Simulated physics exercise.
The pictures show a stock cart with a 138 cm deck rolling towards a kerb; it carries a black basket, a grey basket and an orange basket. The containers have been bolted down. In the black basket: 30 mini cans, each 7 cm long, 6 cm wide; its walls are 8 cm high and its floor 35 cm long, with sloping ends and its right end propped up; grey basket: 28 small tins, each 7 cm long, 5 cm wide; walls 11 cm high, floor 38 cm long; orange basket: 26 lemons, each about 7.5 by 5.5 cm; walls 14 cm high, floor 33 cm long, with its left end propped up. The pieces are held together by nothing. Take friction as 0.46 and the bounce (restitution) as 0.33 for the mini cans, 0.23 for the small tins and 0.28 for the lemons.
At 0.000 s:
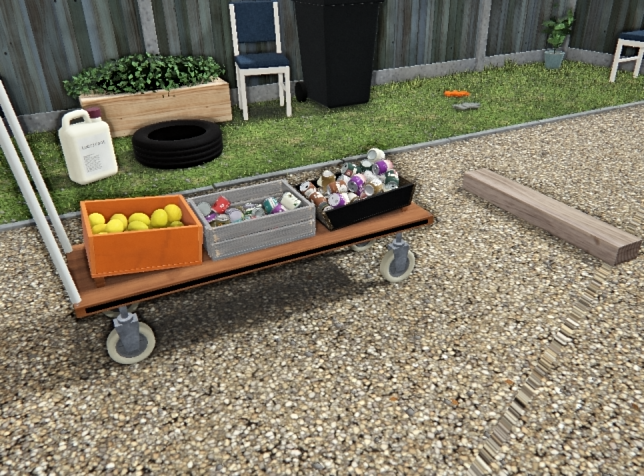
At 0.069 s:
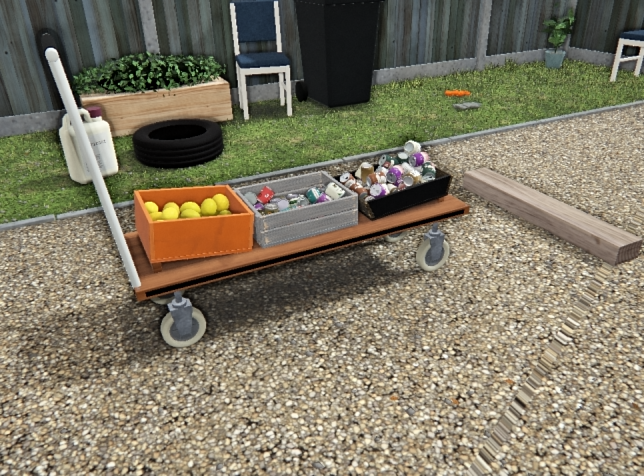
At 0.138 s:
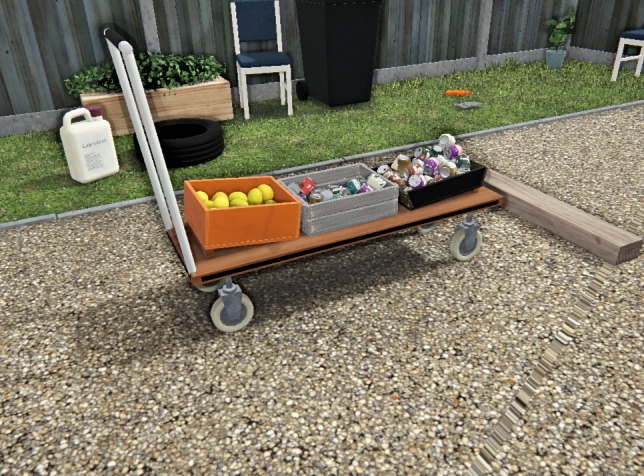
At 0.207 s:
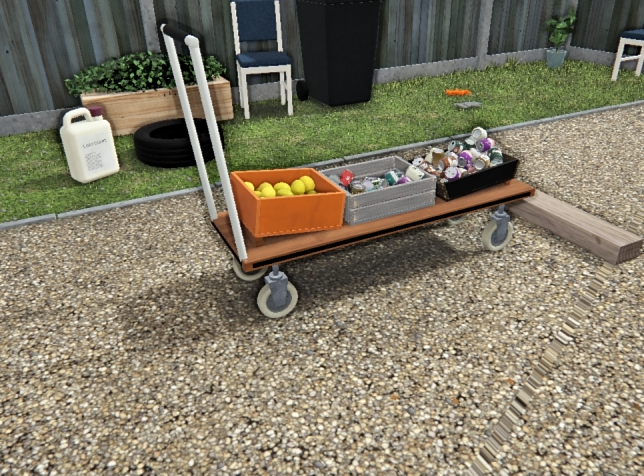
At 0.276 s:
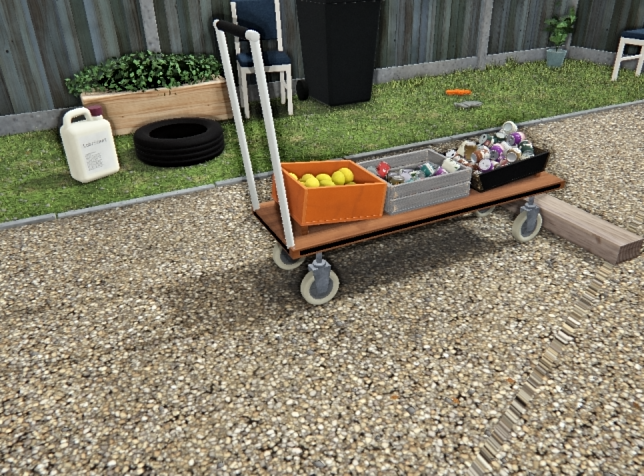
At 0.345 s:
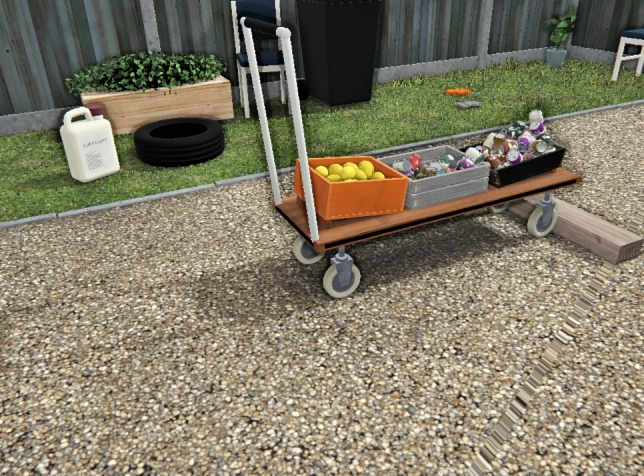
A flat cart carrying an orange basket of yellow balls, a grey one and a black one, both full of small cans, rolled right across the gravel until it reached a wooden beam.
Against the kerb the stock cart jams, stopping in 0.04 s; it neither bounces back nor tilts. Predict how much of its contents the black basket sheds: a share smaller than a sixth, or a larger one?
It sheds a larger share than a sixth.
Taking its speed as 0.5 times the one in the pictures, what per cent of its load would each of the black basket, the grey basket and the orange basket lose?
Then the black basket sheds 10 per cent, the grey basket 0 per cent, and the orange basket 0 per cent.
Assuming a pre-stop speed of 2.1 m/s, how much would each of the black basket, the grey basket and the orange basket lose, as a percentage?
In that case black basket 30, grey basket 0, orange basket 0 per cent.
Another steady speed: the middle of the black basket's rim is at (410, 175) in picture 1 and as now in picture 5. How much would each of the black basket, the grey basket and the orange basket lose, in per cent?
Black basket 20 %, grey basket 0 %, orange basket 0 %.
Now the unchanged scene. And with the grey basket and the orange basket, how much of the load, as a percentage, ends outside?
Roughly: Grey basket 5 %, orange basket 10 %.
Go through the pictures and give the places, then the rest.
In the first picture (each is followed by its nearest rim corner in this view), black basket, (325, 212); orange basket, (93, 235); 84 cm short of the stop; none out.
In the second picture, black basket, (367, 202); orange basket, (153, 222); 66 cm short of the stop.
In the third picture, black basket, (407, 192); orange basket, (209, 210); 47 cm short of the stop.
In the fourth picture, black basket, (444, 183); orange basket, (260, 199); 29 cm short of the stop.
In the fifth picture, black basket, (478, 175); orange basket, (308, 188); 10 cm short of the stop.
In the sixth picture, black basket, (496, 171); orange basket, (332, 183); stopped; 1 out, the lowest can at (536, 118).
After 0.39 s, black basket 28 in, 2 out, grey basket 28 in, 0 out and orange basket 26 in, 0 out.
After 0.51 s, black basket 23 in, 7 out, grey basket 27 in, 1 out and orange basket 26 in, 0 out.
After 0.74 s, black basket 20 in, 10 out, grey basket 26 in, 2 out and orange basket 24 in, 2 out.
Final count (at 1.25 s), black basket 20 in, 10 out, grey basket 26 in, 2 out and orange basket 24 in, 2 out. Asked share, 10 of 30, 33 per cent.
